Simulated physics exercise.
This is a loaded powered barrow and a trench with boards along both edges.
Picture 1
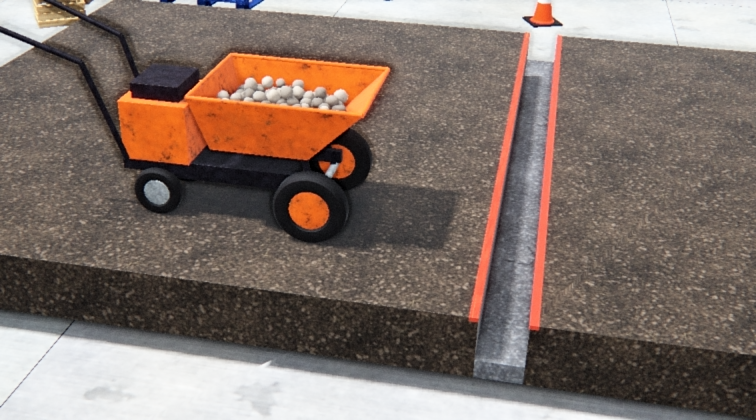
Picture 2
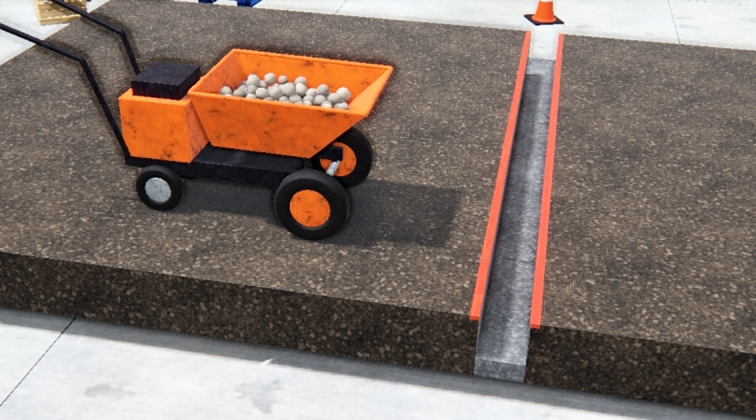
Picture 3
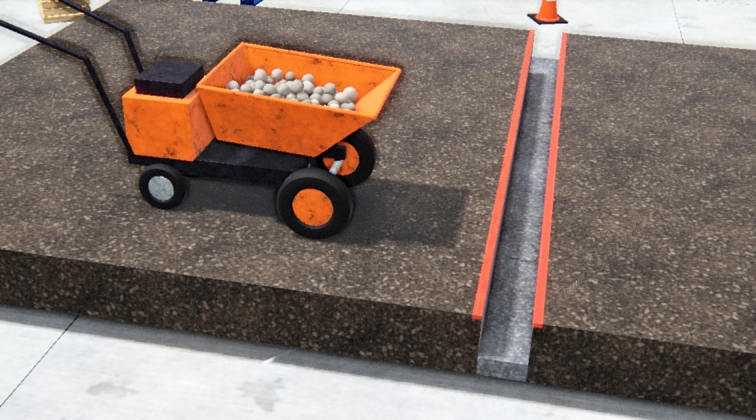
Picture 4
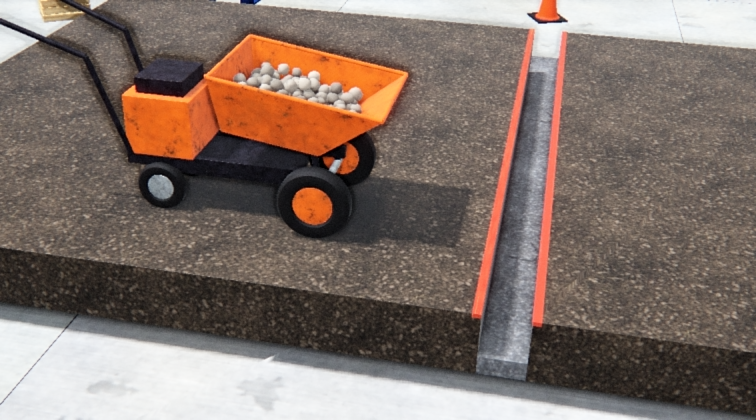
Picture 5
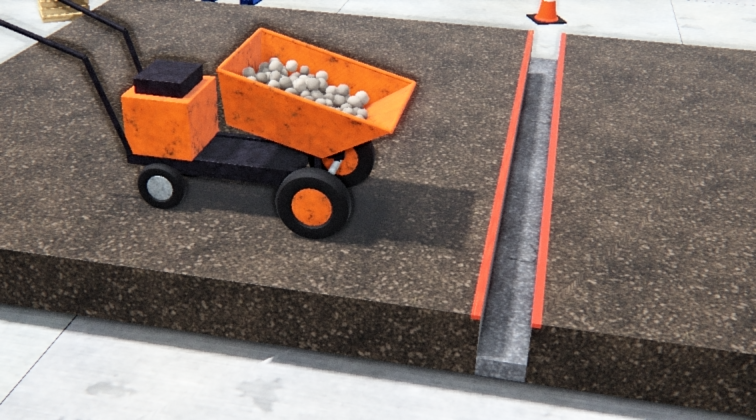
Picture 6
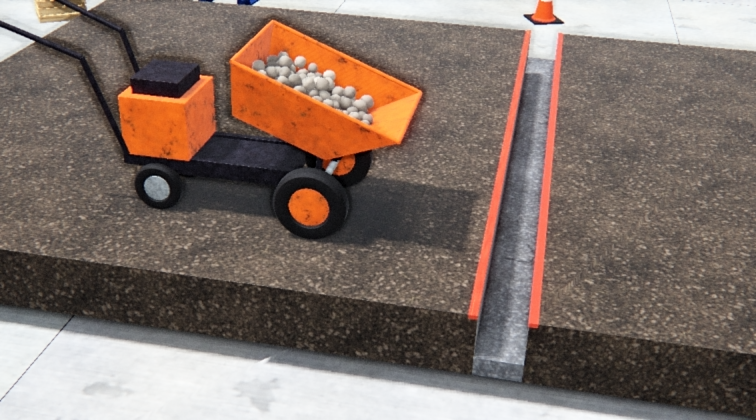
The orange skip of a powered barrow, loaded with pale pebbles, tilted gradually forward to the right while its wheels stayed almost in place, left of a narrow trench edged with red boards.
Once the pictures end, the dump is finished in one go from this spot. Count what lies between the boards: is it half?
Between the edges lies under half of the load.
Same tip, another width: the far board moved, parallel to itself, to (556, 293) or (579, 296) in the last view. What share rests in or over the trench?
First some 30, then 30 per cent.
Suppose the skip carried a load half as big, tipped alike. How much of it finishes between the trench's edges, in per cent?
Close to 20 per cent.
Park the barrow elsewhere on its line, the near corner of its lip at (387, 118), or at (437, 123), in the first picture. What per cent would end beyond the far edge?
The first gives 0 %, the second 10 %.
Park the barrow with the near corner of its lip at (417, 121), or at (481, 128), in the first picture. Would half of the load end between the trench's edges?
First over half, then less than half.
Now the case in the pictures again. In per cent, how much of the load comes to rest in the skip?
It comes to 25 per cent or so.
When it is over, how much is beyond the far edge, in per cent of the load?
About 0 per cent.
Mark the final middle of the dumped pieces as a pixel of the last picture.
At about (479, 226).
Soon, skip tipped steeply; all in the skip.
A while on, skip tipped right over; about two thirds in the skip; about a third short of the trench; a stray few in or heaped over the trench; a stray few falling.
Towards the end, skip tipped right over; about a quarter in the skip; about half short of the trench; about a quarter in or heaped over the trench.
Finally, skip tipped right over; about a quarter in the skip; about half short of the trench; about a quarter in or heaped over the trench; none beyond it.
